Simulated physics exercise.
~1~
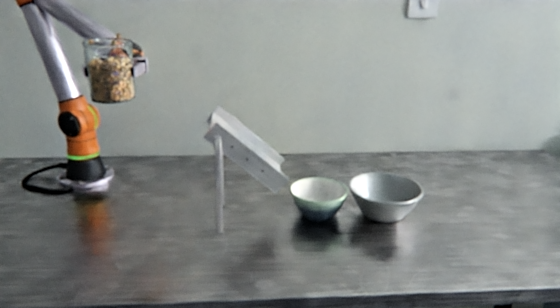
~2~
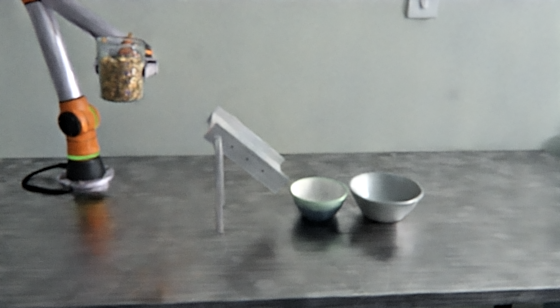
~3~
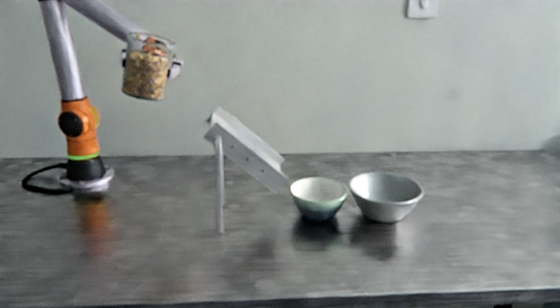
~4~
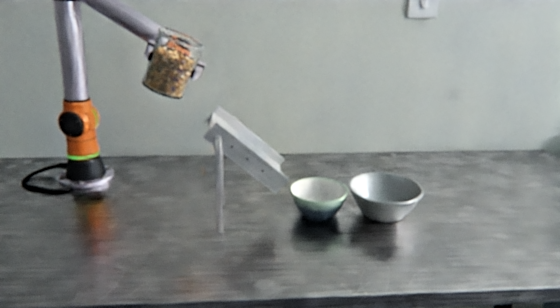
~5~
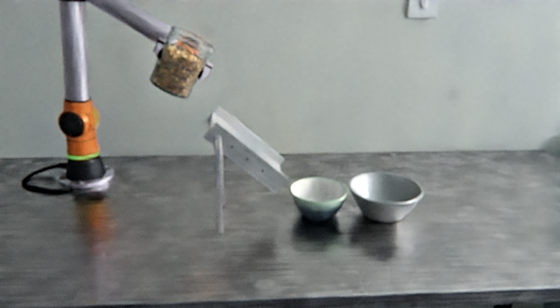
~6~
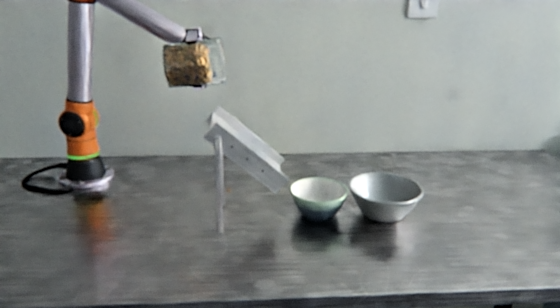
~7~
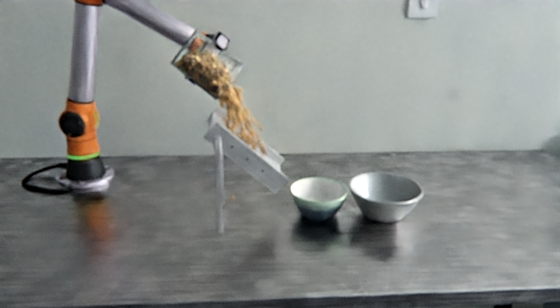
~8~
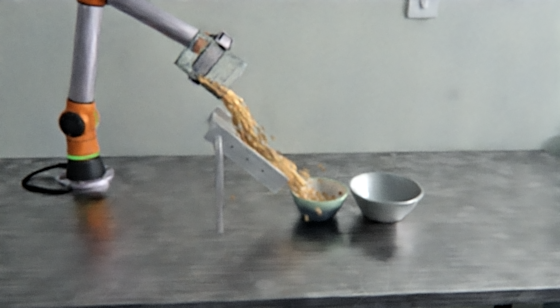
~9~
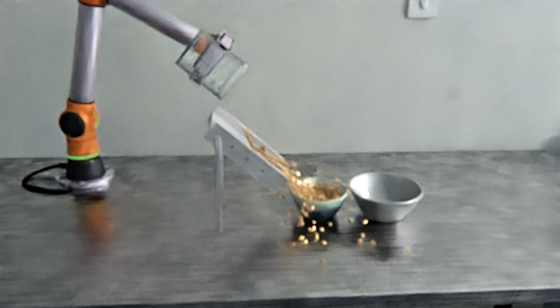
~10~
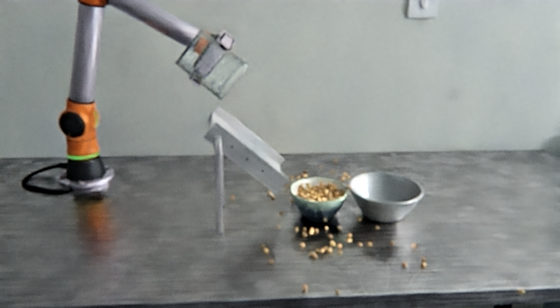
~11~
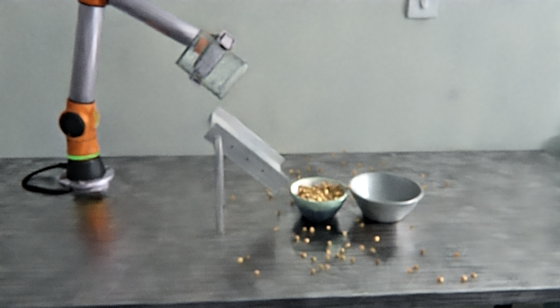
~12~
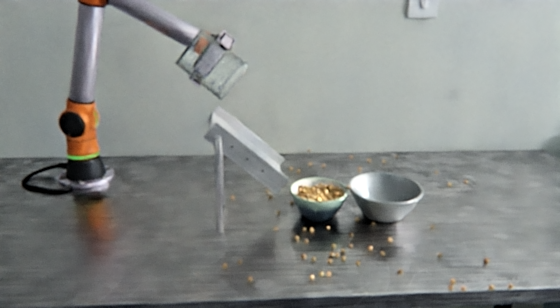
A robot arm tips chickpeas down a chute, filling the left bowl and scattering some around.
